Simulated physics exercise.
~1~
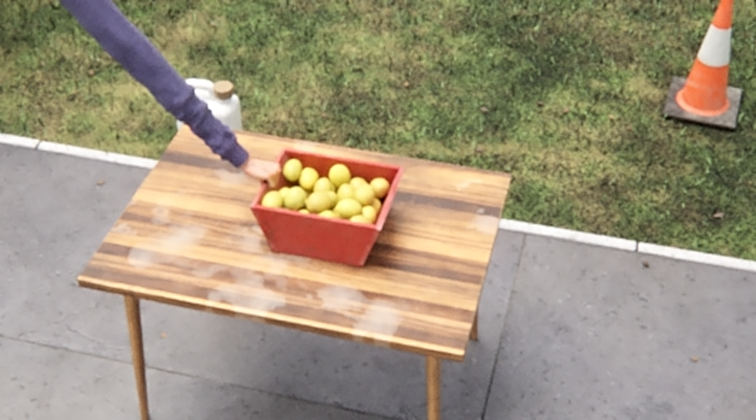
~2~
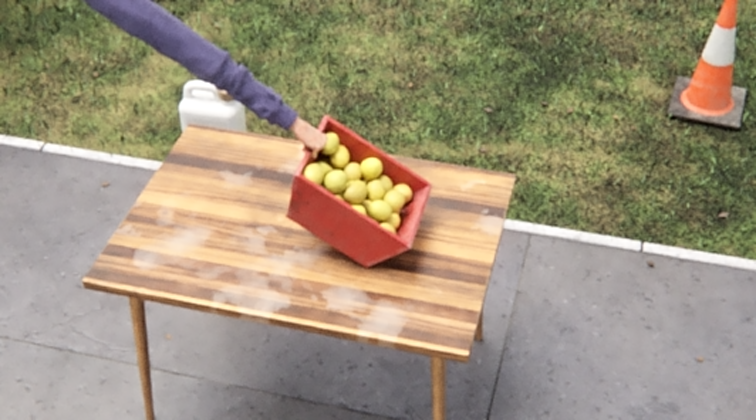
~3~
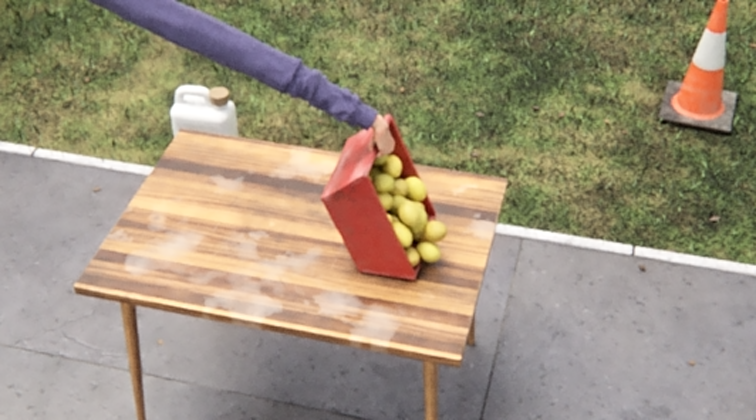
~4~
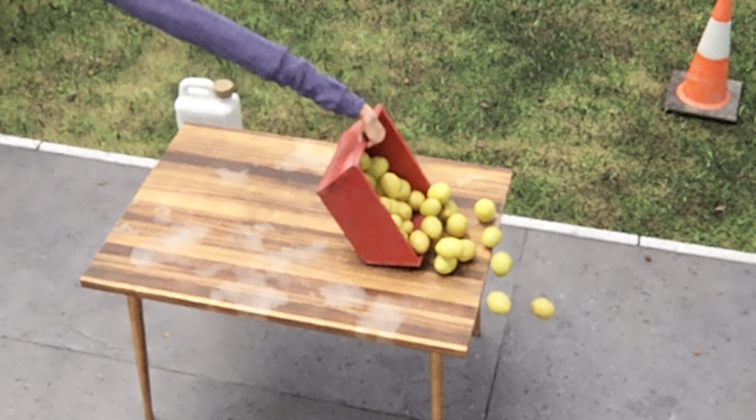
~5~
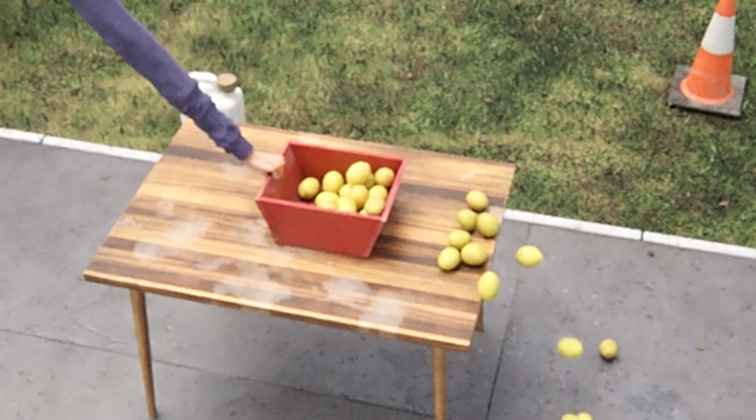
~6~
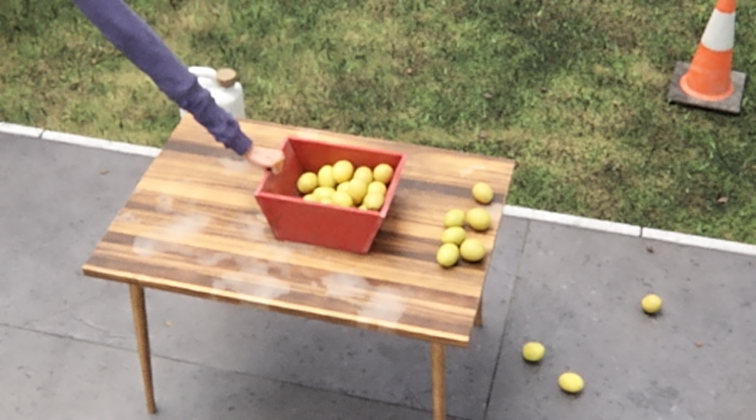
The clip opens on a red tub full of yellow lemons standing on a striped wooden table, with a white jug behind it and a traffic cone on the grass. A hand in a purple sleeve grips the tub's left end and lifts it, tipping the tub to the right. As it tilts steeply, the lemons slide toward the low end, then spill across the tabletop and over the right edge. The hand lowers the tub flat again while several lemons drop to the pavement. It ends with many lemons still inside, a small cluster on the table and a few on the ground.
